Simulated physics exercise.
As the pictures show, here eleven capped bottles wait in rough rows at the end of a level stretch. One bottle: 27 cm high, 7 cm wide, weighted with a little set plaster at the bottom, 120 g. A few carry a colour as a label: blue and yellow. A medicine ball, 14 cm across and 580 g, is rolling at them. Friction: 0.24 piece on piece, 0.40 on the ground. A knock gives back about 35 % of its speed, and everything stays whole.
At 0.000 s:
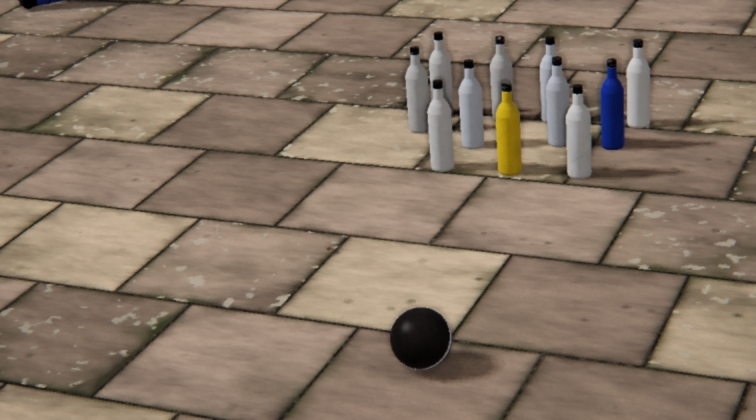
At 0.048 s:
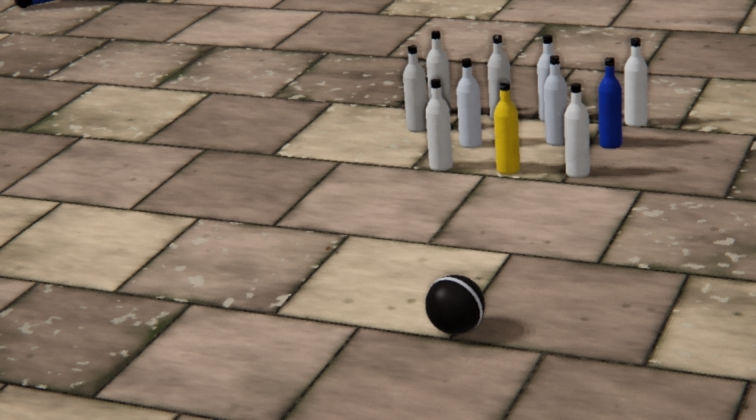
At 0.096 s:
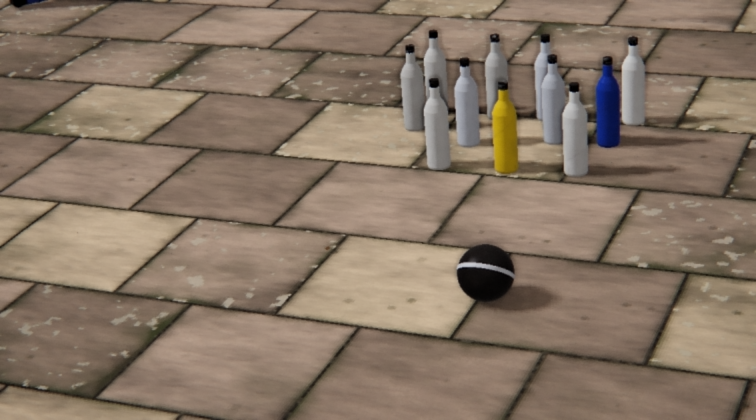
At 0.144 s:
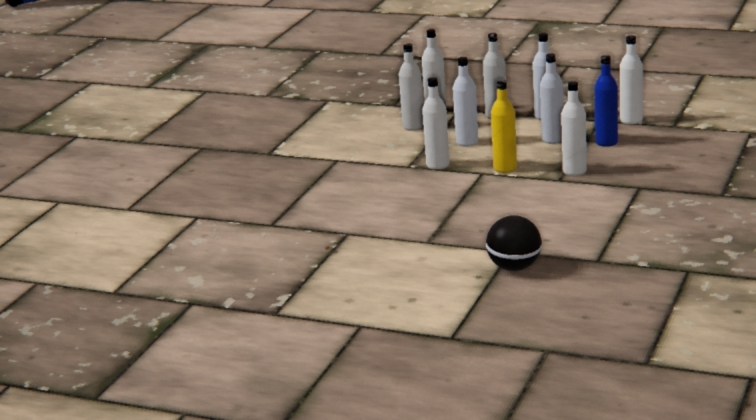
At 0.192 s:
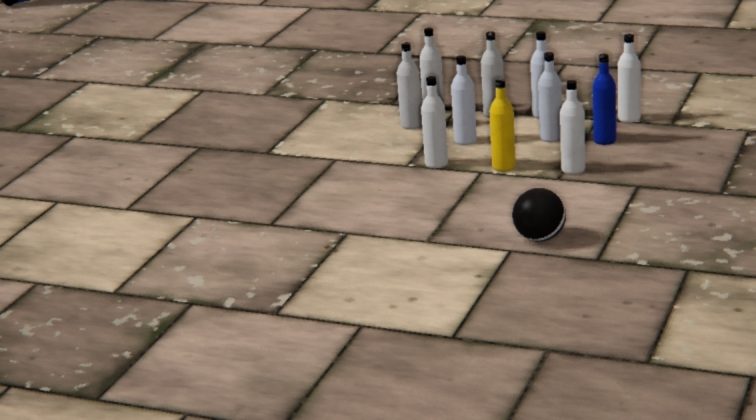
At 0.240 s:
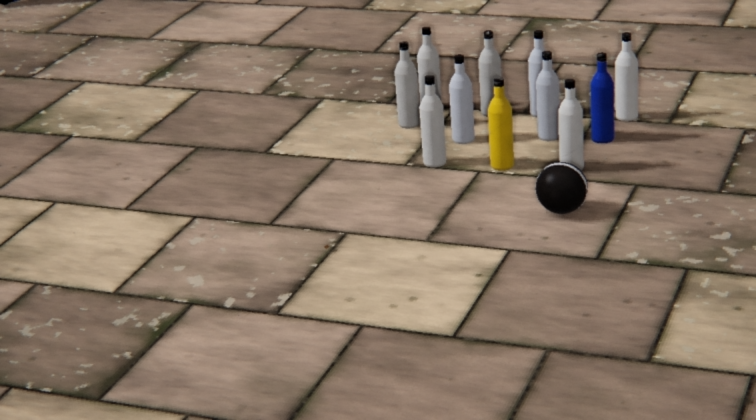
A black ball with a thin white stripe rolls over worn, uneven-toned stone paving, seen from above at an angle as the camera drifts very slightly. Capped bottles stand upright in rough rows at the upper right, mostly pale grey, with a yellow one in front and a blue one toward the right. Turning steadily, the ball moves up and rightward from the lower centre, drawing close to the front bottles, which stay still.
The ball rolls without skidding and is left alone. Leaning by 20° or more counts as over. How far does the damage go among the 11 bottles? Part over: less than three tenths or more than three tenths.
It comes to less than three tenths.
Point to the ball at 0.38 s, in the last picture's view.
Near (628, 127).
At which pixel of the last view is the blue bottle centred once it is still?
Around (553, 101).
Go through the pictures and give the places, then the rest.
In the first frame (each place is the centre of the face we see best; the camera moves round a little), ball (421, 339) 1.08 m before the front row; blue bottle (619, 106); yellow bottle (515, 131); all in place.
In the second frame, ball (455, 305) 91 cm before the front row; yellow bottle (514, 130).
In the third frame, ball (486, 273) 75 cm before the front row; yellow bottle (512, 129).
In the fourth frame, ball (514, 243) 59 cm before the front row; blue bottle (613, 103).
In the fifth frame, ball (539, 215) 42 cm before the front row; yellow bottle (509, 127).
In the sixth frame, ball (562, 188) 26 cm before the front row; yellow bottle (508, 126); blue bottle (609, 100); all in place.
By 0.38 s, ball still moving; none of the 11 bottles over, 2 disturbed.
By 0.46 s, ball still moving; 1 of the 11 bottles over; blue bottle tilted 13°.
By 0.70 s, ball still moving; 2 of the 11 bottles over; blue bottle tilted 70°.
When it is over (1.4 s), ball rolling away; 2 of the 11 bottles over; blue bottle lying flat; yellow bottle unmoved. That is 18 per cent. In pixels of the last frame, middles, blue bottle near (553, 101), yellow bottle near (500, 123).
